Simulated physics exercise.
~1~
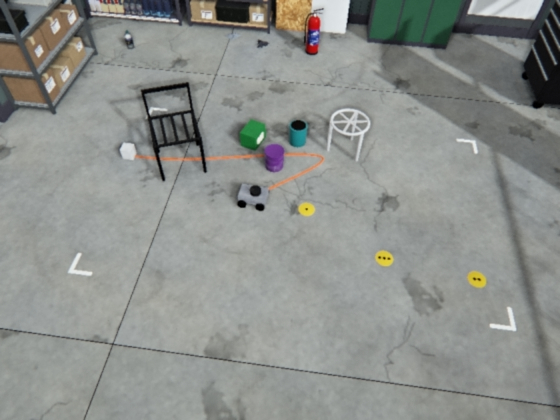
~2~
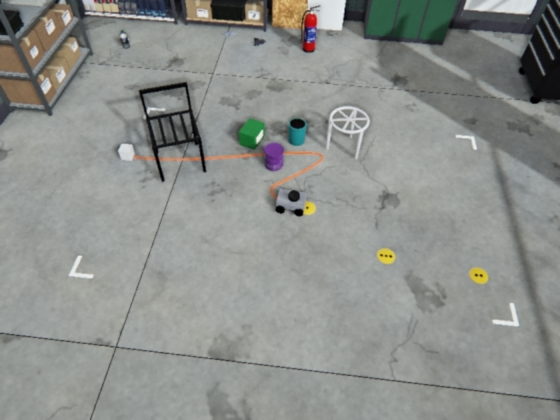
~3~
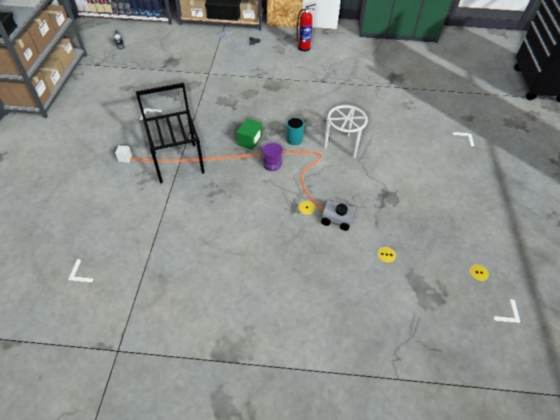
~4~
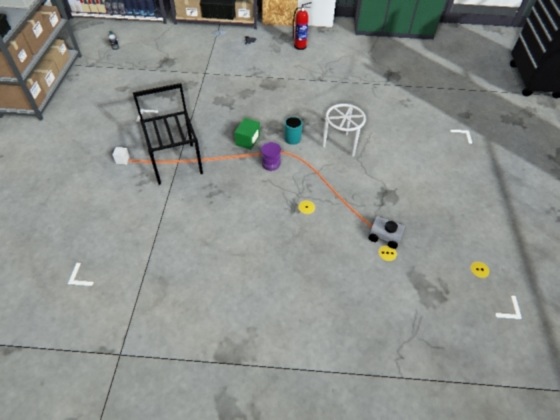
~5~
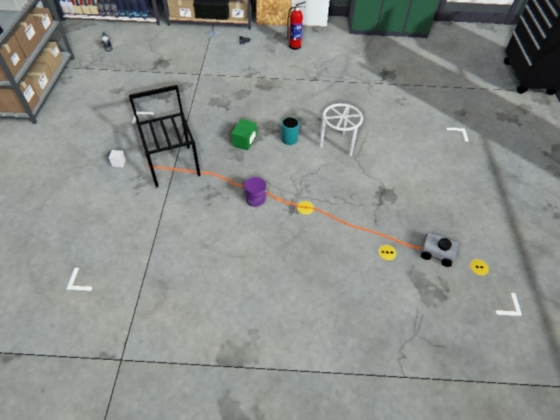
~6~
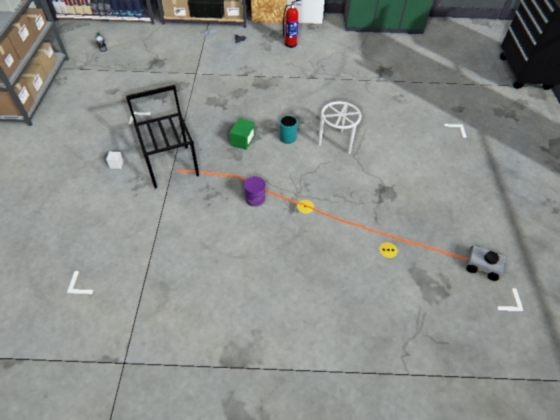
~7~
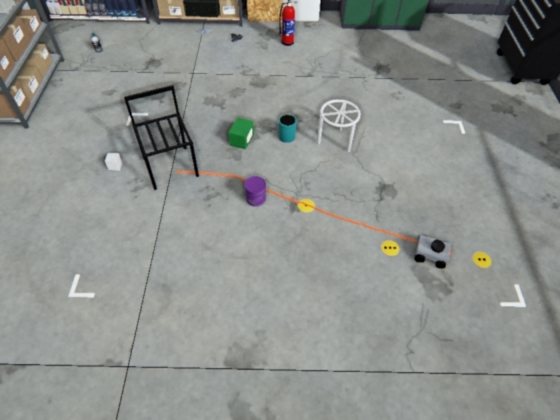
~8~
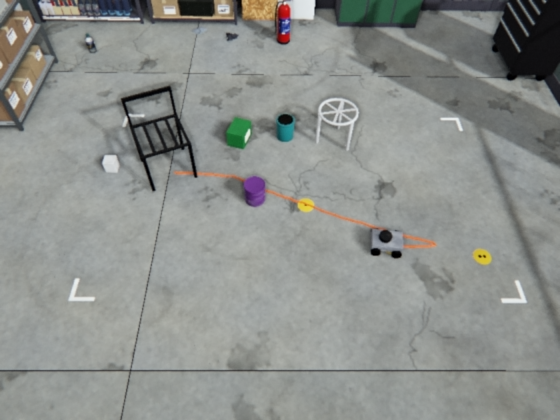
The clip shows a small cart trailing an orange lead across a workshop floor past a chair, box, pot, stool and purple bucket. It follows the yellow marks rightward, the lead shifting the bucket toward the viewer and its plug coming out, then rolls back left, leaving the bucket displaced.
